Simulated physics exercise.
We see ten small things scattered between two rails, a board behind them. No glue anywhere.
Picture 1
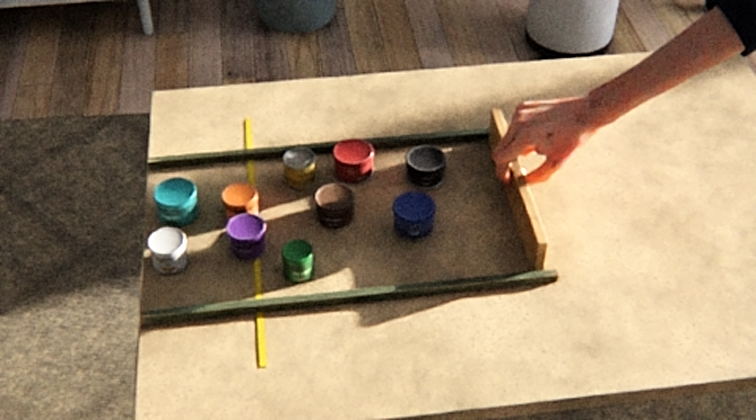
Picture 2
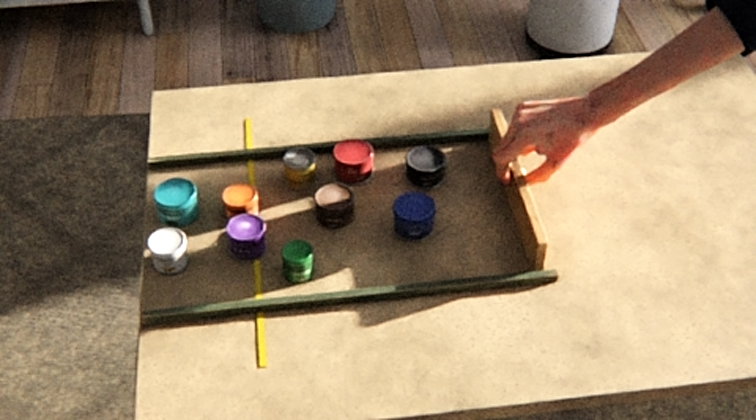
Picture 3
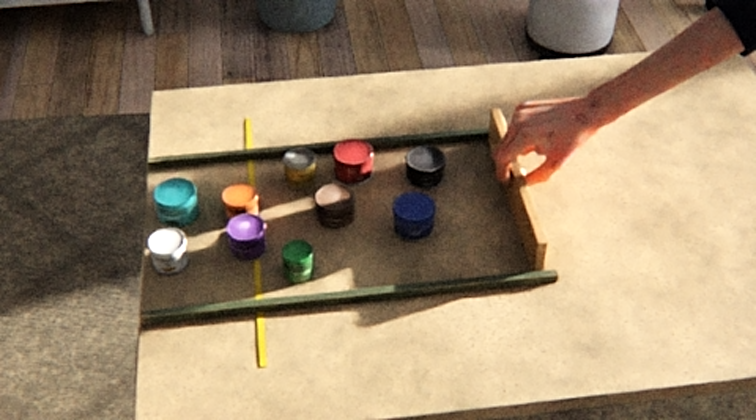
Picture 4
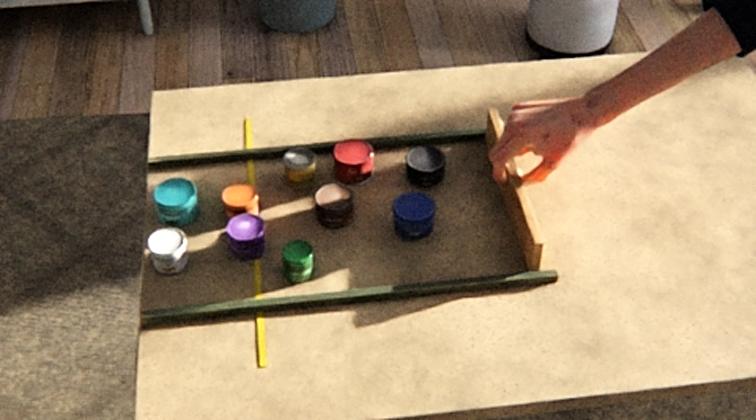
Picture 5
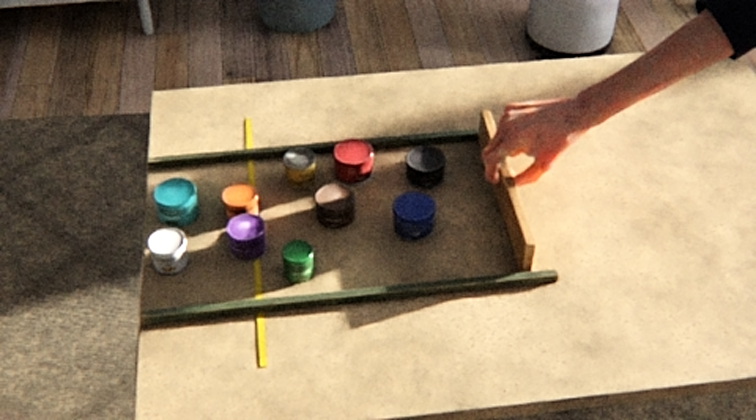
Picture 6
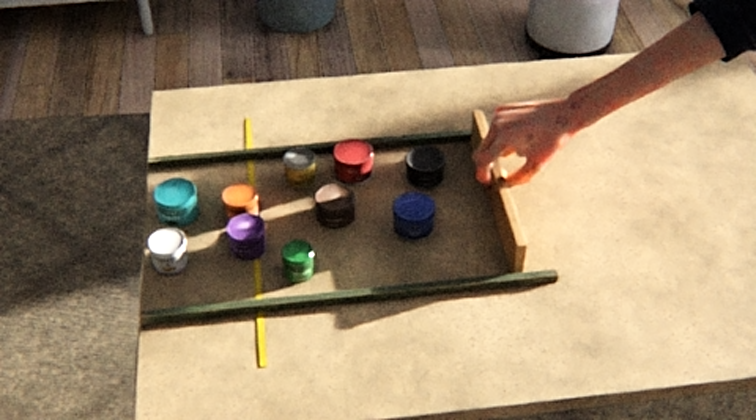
At first, ten small colourful pots sit scattered between two dark rails on a tabletop, with a hand gripping a wooden board at the right and yellow tape crossing beneath. Then the hand slides the board slightly left, nearer the black and blue pots, while all the pots stay still.
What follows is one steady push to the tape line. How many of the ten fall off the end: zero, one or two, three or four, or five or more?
In the end the number that fall off is zero.
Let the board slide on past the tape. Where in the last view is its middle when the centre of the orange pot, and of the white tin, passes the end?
Near (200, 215) and (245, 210).
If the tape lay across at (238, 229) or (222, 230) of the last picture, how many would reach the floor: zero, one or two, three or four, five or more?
Taking them in turn, just one or two; just one or two.
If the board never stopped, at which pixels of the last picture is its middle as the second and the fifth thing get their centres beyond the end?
Near (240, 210) and (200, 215).
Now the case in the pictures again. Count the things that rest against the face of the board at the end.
It touches 4.
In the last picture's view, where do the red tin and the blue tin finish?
Near (231, 164) and (234, 247).
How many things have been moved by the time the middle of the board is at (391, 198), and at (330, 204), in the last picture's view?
By then 4, and 5.
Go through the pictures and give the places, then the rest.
White tin (169, 252); turquoise tub (177, 203); orange pot (241, 203); board (516, 187); tape (255, 227), in the first picture.
Turquoise tub (177, 203); black tin (426, 168), in the second picture.
Orange pot (241, 203); blue tin (414, 217), in the third picture.
White tin (169, 252); green tub (298, 262), in the fourth picture.
Turquoise tub (177, 203); board (505, 188), in the fifth picture.
White tin (169, 252); turquoise tub (177, 203); orange pot (241, 203); board (497, 189); tape (255, 227), in the sixth picture.
Soon after, none off yet; white tin at rest near (169, 252); turquoise tub at rest near (177, 203); orange pot at rest near (241, 203).
At rest, the number that fall off is zero.
